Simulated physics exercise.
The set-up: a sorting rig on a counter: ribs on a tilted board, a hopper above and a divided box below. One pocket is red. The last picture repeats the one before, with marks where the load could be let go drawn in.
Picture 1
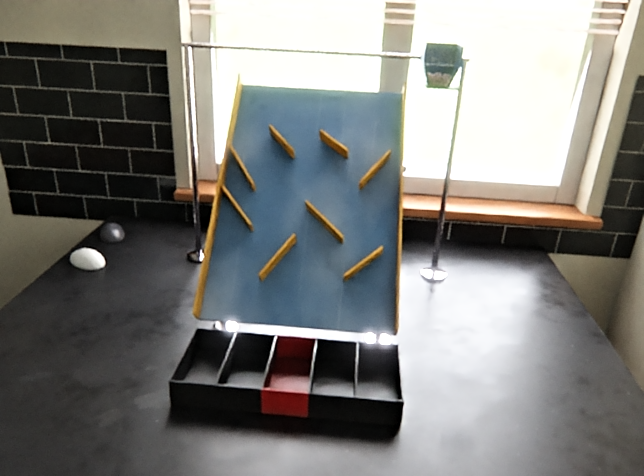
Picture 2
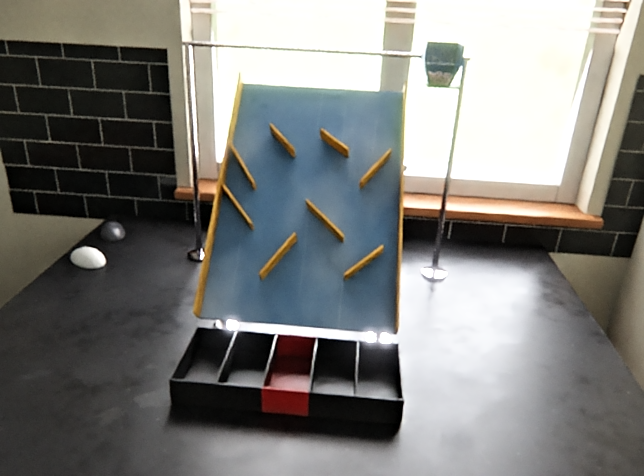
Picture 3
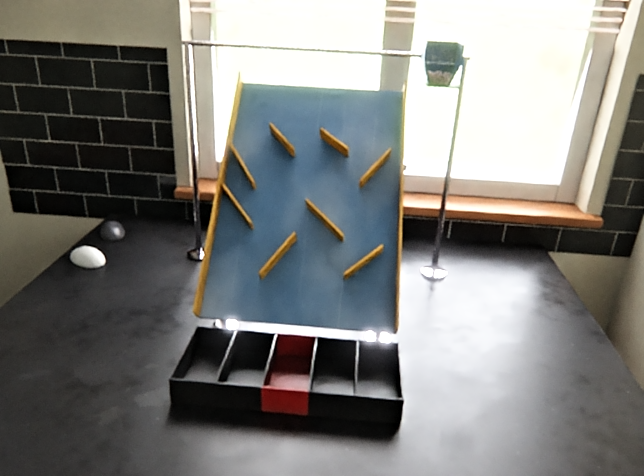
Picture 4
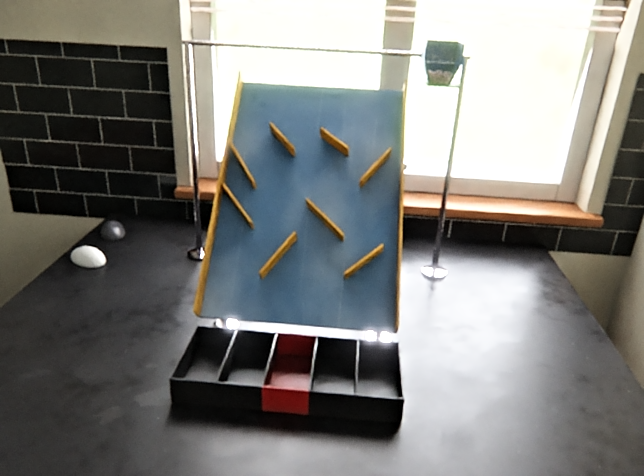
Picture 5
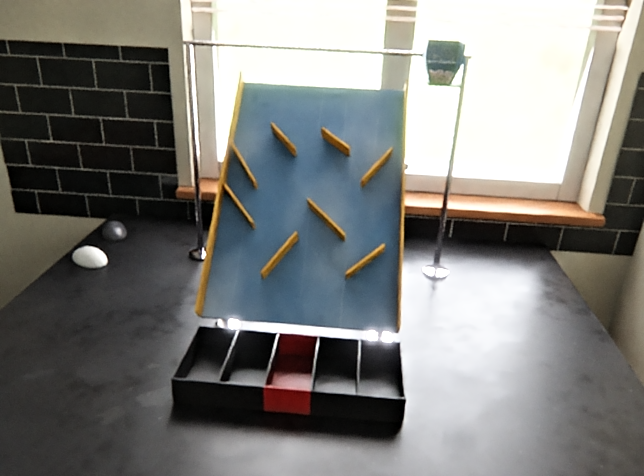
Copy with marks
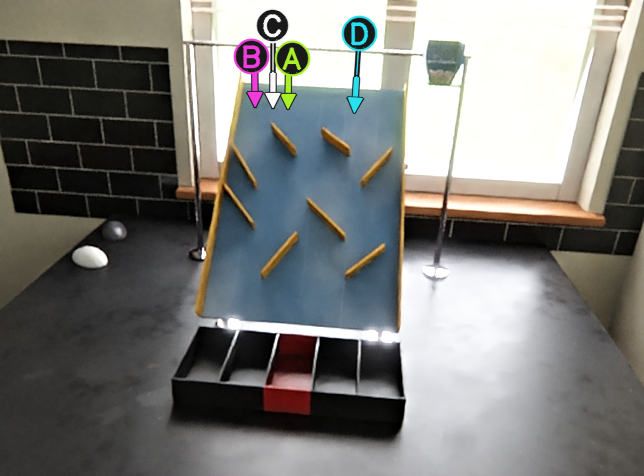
Nothing really moved except a slight shake of the view; a small green hopper hung at the upper right beside a tilted blue board with yellow ribs, above a black divided box with one red pocket.
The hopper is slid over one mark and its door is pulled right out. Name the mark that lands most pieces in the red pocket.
The answer is mark D.
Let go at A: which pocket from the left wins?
It is the third one.
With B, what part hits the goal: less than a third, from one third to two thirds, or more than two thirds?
Less than a third.
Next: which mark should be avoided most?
Mark B.
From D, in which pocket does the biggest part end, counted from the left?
It is the third one.
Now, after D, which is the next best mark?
The answer is A.
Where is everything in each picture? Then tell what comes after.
The first picture shows hopper near (439, 78), sugar pearls, door shut.
The second picture shows ribs (270, 124) to (293, 149), (321, 129) to (348, 149), (230, 143) to (254, 182).
The third picture shows ribs (361, 180) to (391, 148), (222, 183) to (251, 222), (306, 199) to (343, 235).
The fourth picture shows ribs (260, 273) to (295, 232), (345, 273) to (383, 245).
The fifth picture shows red pocket near (287, 399), number 3 of 5 from the left.
On the marked copy, mark A meets the board at (288, 103); mark B meets the board at (255, 101); mark C meets the board at (272, 102); mark D meets the board at (354, 107).
With A, close to half in the red pocket, close to a third in other pockets, a small share outside the box.
With B, a small share in the red pocket, the bulk in other pockets, a small share outside the box.
With C, close to a third in the red pocket, close to half in other pockets, a small share outside the box.
With D, the bulk in the red pocket, a small share in other pockets.
